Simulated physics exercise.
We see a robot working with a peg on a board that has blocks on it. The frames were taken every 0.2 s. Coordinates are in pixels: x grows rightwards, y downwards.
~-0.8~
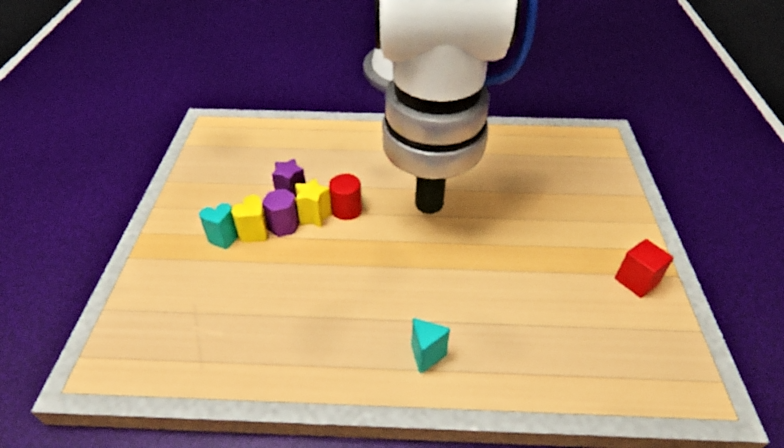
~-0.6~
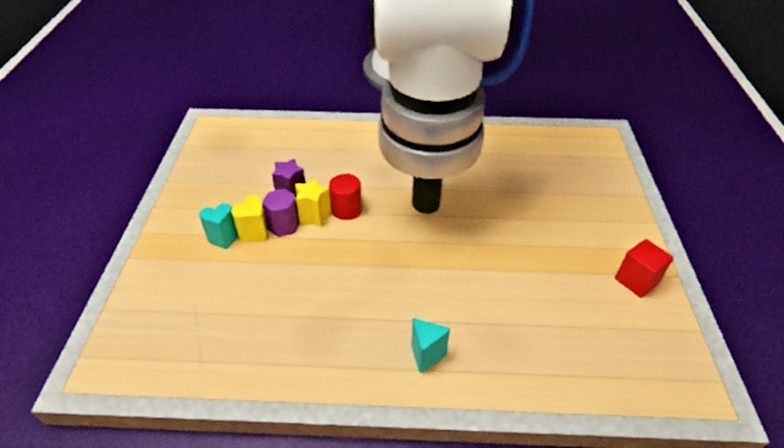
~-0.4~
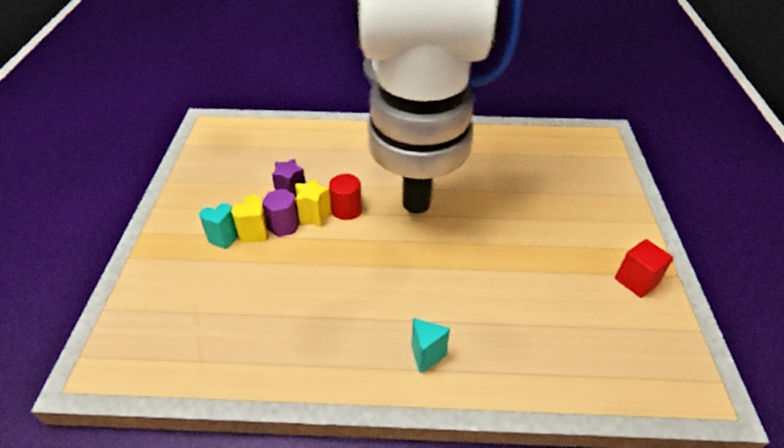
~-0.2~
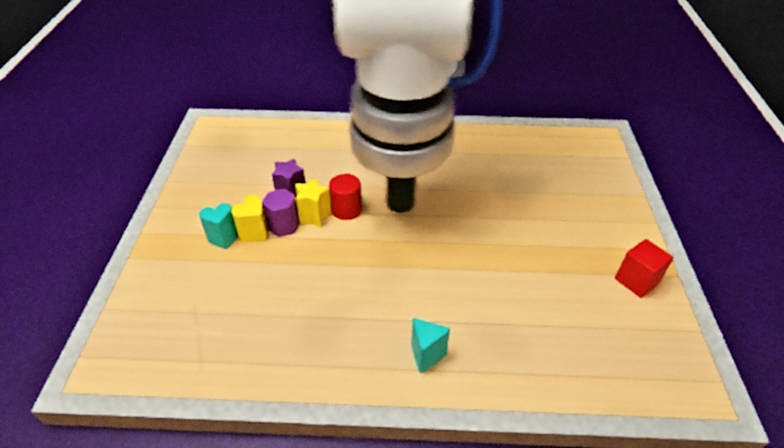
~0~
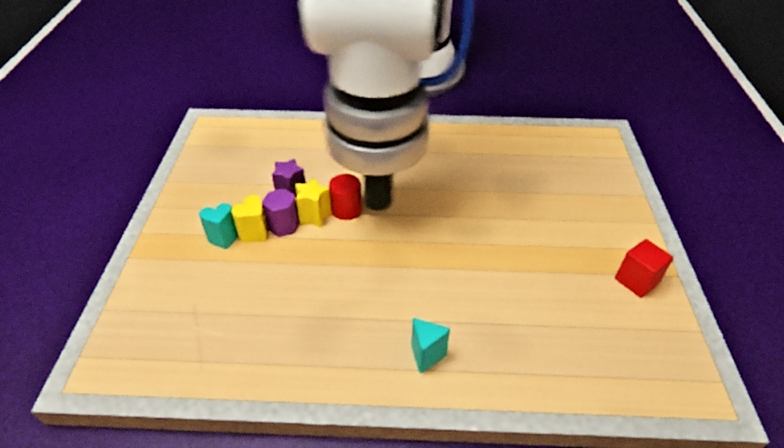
The footage shows a robot arm with a dark peg moving left above a wooden board until the peg is beside the red cylinder at the end of a cluster of coloured blocks, while all the blocks stay still.
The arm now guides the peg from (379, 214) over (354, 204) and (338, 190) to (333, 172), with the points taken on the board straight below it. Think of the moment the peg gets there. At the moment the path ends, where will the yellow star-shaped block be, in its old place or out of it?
From what I can tell, it won't keep its place.
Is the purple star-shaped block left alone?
It seems not.
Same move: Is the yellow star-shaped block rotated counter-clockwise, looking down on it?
That would be a yes.
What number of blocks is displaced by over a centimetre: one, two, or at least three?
Three or more move.
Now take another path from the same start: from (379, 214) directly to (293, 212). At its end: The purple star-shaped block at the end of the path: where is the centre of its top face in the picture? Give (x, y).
The answer is (263, 161).
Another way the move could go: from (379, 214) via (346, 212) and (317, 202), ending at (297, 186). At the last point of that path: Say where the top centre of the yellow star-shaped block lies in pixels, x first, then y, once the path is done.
When the path ends, it will be at (276, 175).
On the path given first. Halfway along, peg at (343, 185); purple hexagon at (273, 200), turned 20° anticlockwise; purple star-shaped block at (280, 166), turned 35° clockwise; yellow star-shaped block at (291, 181), turned 65° anticlockwise; red cylinder at (314, 166).
At the end, peg at (331, 161); purple hexagon at (273, 201), turned 20° anticlockwise; purple star-shaped block at (273, 164), turned 25° clockwise; yellow star-shaped block at (289, 180), turned 75° anticlockwise; red cylinder at (303, 155).
